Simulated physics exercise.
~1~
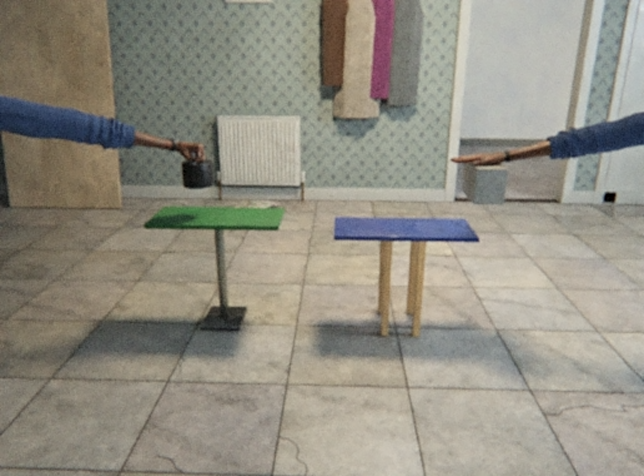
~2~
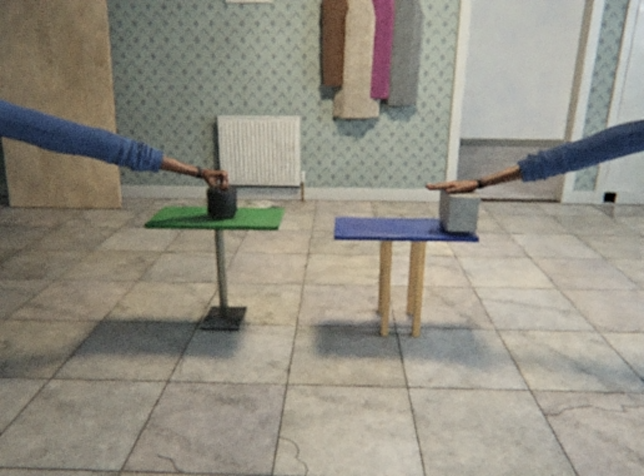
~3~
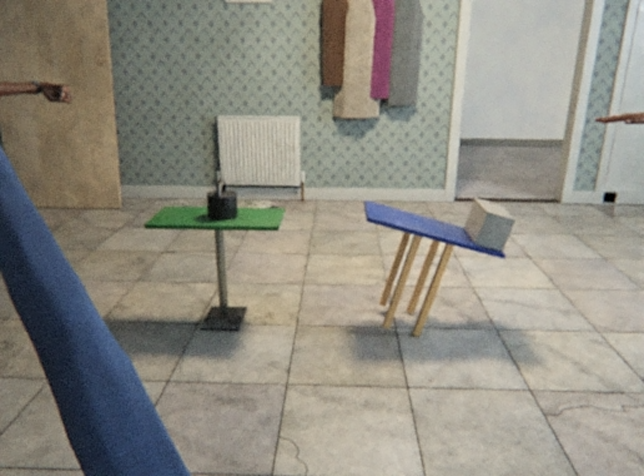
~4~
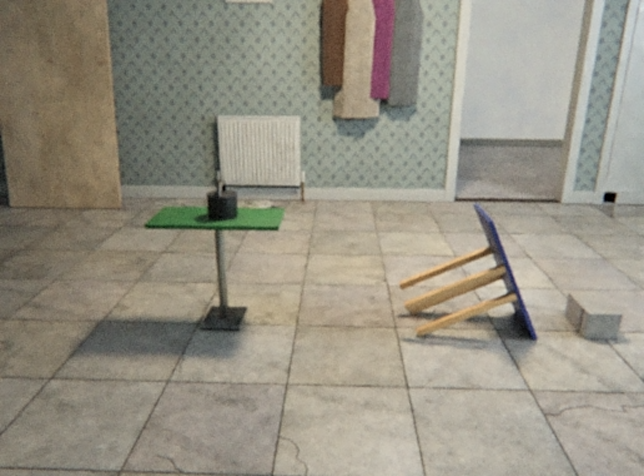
At first, a green stand on a single post and a blue trestle on wooden legs stand on a tiled floor, while one hand holds a small dark object at the left and another holds a grey block at the right. The hands set the dark object on the middle of the green top and the block on the right end of the blue one. Once the hands let go and draw back, the blue trestle tips to the right with the block still on it. It ends up toppled on its side, the block on the floor beside it, while the green stand stays upright with the dark object on top.
